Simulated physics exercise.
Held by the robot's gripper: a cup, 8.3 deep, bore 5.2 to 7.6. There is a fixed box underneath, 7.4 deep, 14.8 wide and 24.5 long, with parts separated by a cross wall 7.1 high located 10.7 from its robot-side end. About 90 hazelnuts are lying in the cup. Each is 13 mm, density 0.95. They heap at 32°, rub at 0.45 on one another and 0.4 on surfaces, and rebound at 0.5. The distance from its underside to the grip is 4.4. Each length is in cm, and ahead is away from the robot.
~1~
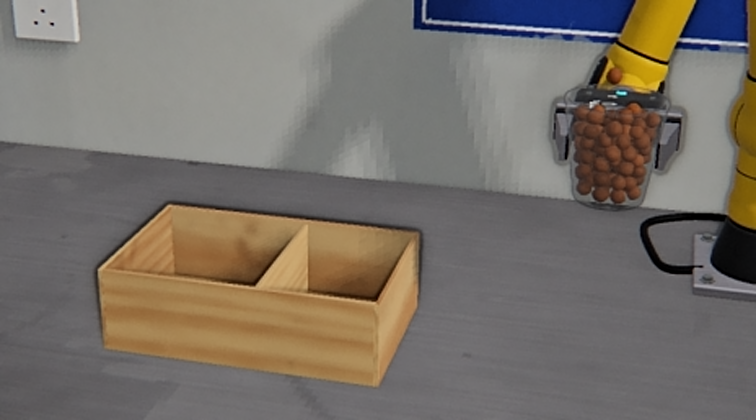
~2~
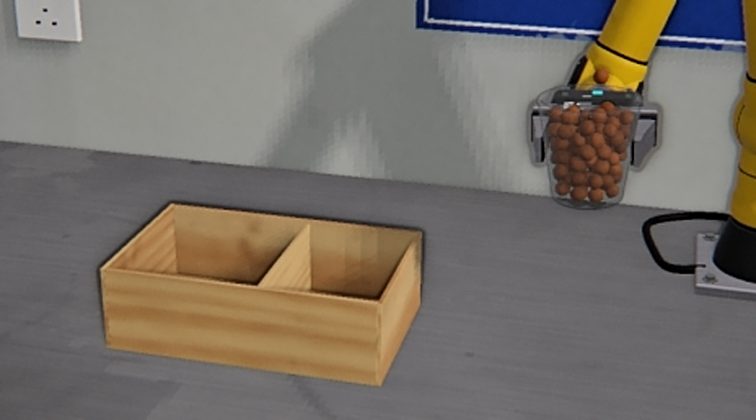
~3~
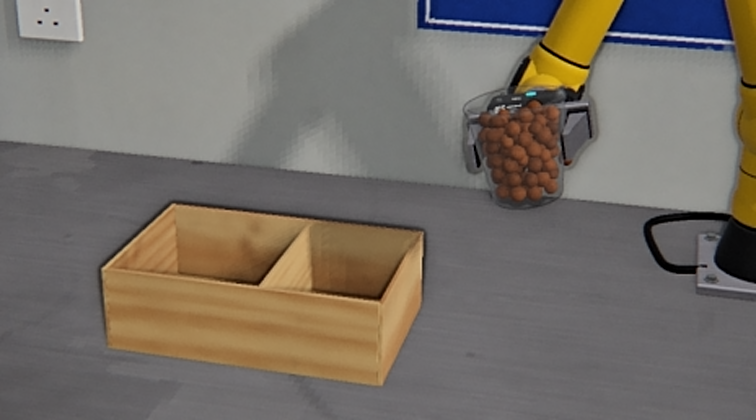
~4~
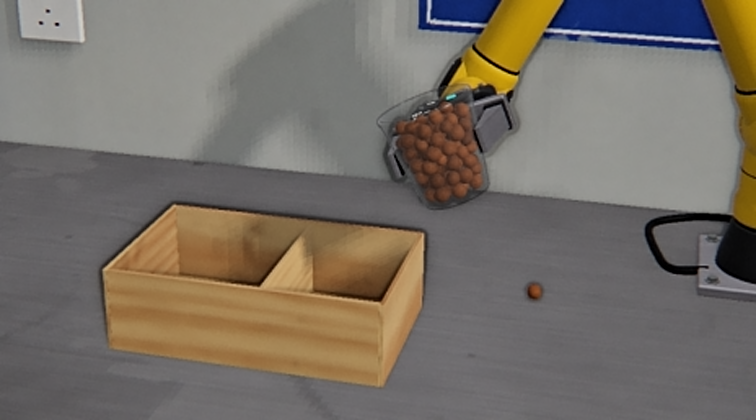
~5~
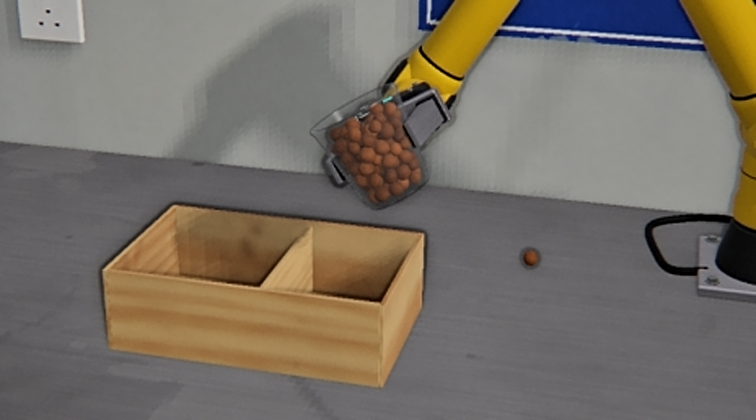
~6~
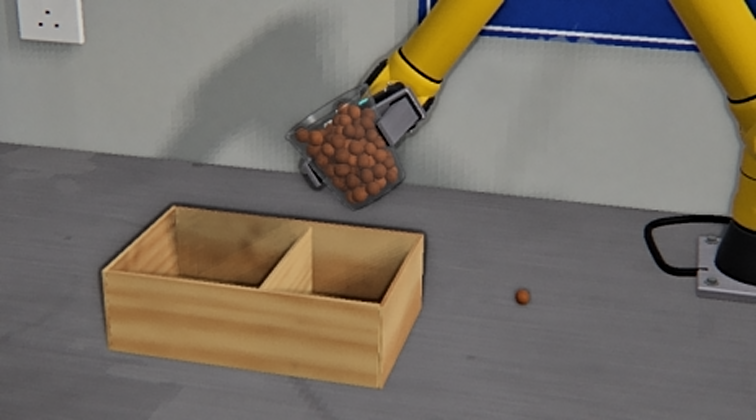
Yellow robot arm carrying a clear cup of brown balls left and tilting it near a divided wooden box, one ball dropping onto the table.
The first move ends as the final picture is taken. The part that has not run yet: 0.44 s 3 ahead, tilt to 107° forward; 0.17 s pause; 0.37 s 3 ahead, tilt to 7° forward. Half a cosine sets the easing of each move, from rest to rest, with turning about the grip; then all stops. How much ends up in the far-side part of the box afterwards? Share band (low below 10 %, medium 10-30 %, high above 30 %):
It is high, above 30 %.
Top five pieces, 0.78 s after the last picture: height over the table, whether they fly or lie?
Close to 18 cm above the tabletop.
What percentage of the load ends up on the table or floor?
Near 0 in a hundred.
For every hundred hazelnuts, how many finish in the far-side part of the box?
Around 90 percent.
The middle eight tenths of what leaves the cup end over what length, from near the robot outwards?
10 cm.
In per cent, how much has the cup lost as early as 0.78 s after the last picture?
About 90 per cent by then.
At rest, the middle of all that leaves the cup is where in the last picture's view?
Near (194, 307).
Then, 0.39 s after the last picture, tilted 105° forward, highest piece 21 above the table; 86 in the cup, 4 in the far-side part, 1 on the table or floor, 2 in flight or on a rim.
Then, 0.78 s after the last picture, tilted 62° forward, highest piece 18 above the table; 79 in the far-side part, 10 in the cup, 1 on the table or floor, 3 in flight or on a rim.
Then, 1.18 s after the last picture, tilted 7° forward, highest piece 17 above the table; 83 in the far-side part, 9 in the cup, 1 on the table or floor.
Then, 2.23 s after the last picture, tilted 7° forward, highest piece 17 above the table; 83 in the far-side part, 9 in the cup, 1 on the table or floor.
Final count, 83 in the far-side part, 9 in the cup, 1 on the table or floor. That is 89 % in the far-side part of the box.
